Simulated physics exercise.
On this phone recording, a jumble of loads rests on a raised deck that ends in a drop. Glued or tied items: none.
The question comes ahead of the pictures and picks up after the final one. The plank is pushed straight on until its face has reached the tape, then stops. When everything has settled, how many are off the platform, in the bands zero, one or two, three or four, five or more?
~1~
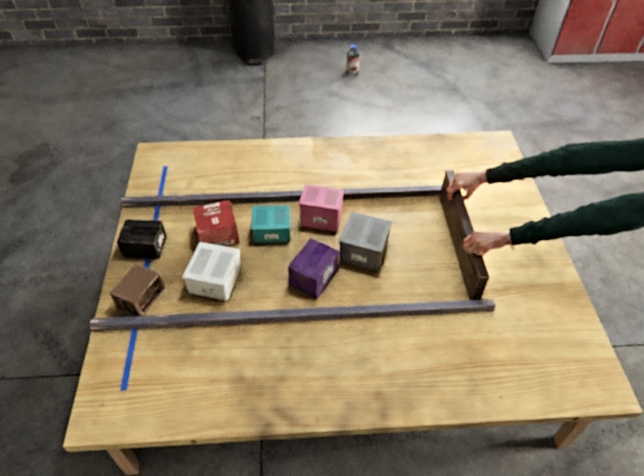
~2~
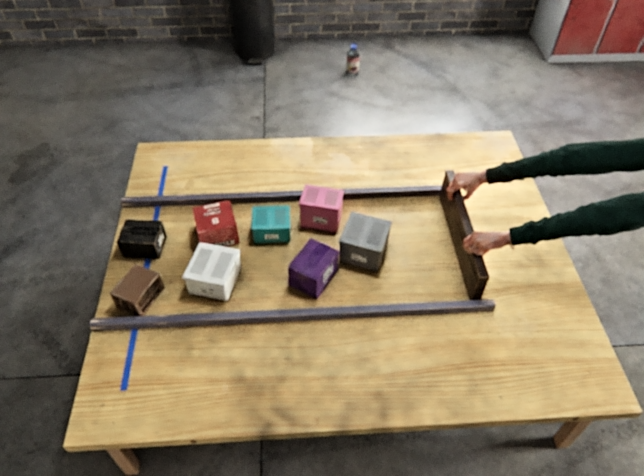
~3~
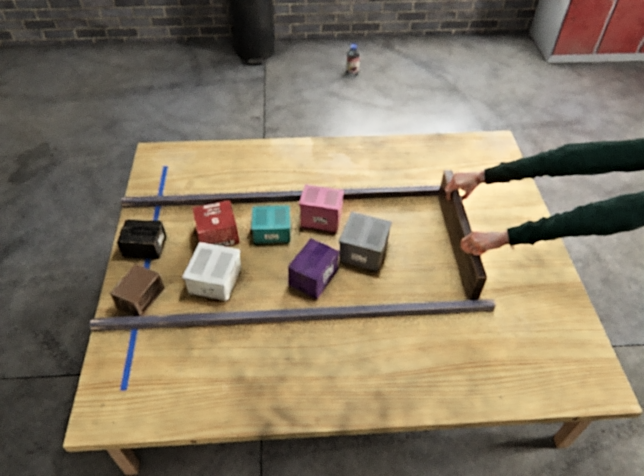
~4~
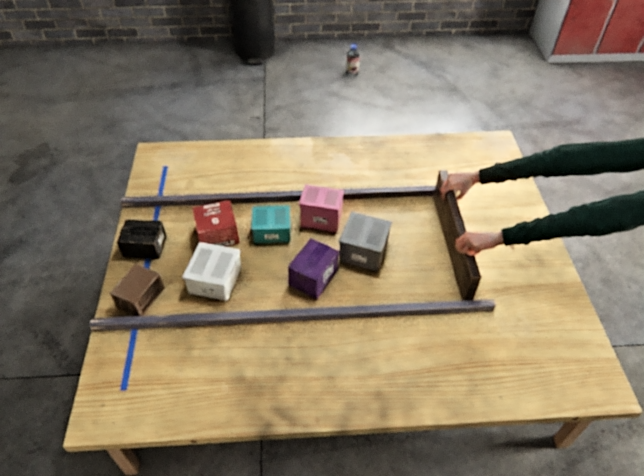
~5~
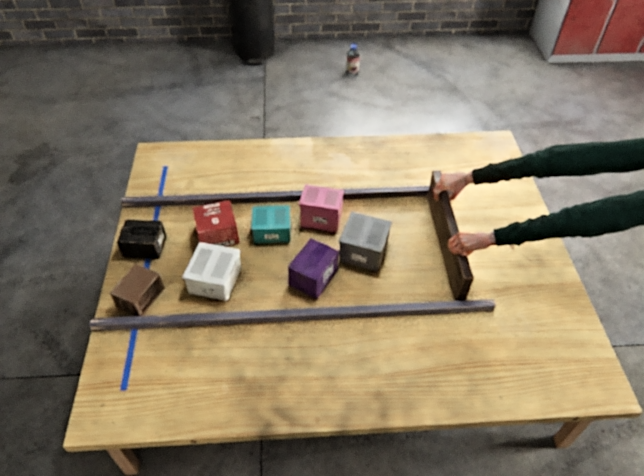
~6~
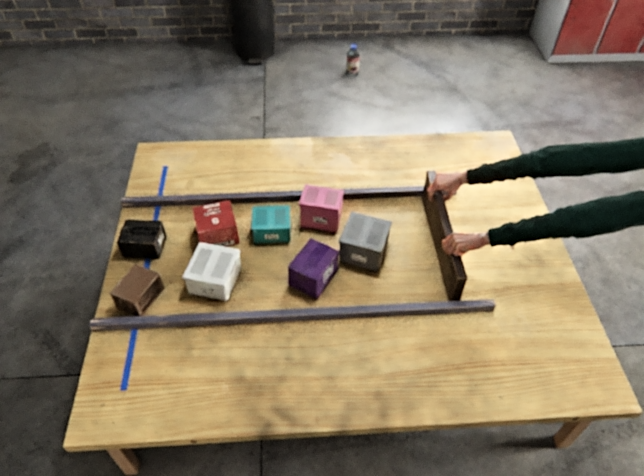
Off the platform: Five or more.
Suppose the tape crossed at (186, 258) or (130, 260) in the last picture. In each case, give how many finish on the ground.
Taking the two tries in order, the numbers are 3 and 7.
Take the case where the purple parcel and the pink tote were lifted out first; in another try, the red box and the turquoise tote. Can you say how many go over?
The number fallen is 4, and in the other try 3.
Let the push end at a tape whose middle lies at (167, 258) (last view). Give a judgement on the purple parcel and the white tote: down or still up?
Here's how it goes: The purple parcel stays where it is, and the white tote goes down.
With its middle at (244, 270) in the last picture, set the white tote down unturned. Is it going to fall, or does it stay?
It goes off the edge.
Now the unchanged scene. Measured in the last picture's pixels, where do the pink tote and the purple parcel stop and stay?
Final positions - pink tote around (129, 220), purple parcel around (118, 294).
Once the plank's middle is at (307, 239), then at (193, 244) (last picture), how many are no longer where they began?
5 by the first point, 8 by the second.
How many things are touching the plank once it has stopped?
3.
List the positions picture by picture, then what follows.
In the first frame, black parcel (142, 239); brown crate (138, 290); red box (216, 226); plank (462, 232); tape (148, 259).
In the second frame, brown crate (138, 291); grey tote (365, 242).
In the third frame, red box (216, 226); plank (460, 233).
In the fourth frame, black parcel (142, 239); purple parcel (314, 268).
In the fifth frame, brown crate (138, 291); turquoise tote (272, 225).
In the sixth frame, black parcel (142, 239); brown crate (138, 291); red box (216, 226); plank (442, 233); tape (148, 259).
Soon after, none off yet; black parcel at rest near (142, 239); brown crate at rest near (138, 291); red box at rest near (216, 226).
At rest, the number that fall off is five or more; fallen, turquoise tote, white tote, red box, brown crate and black parcel.
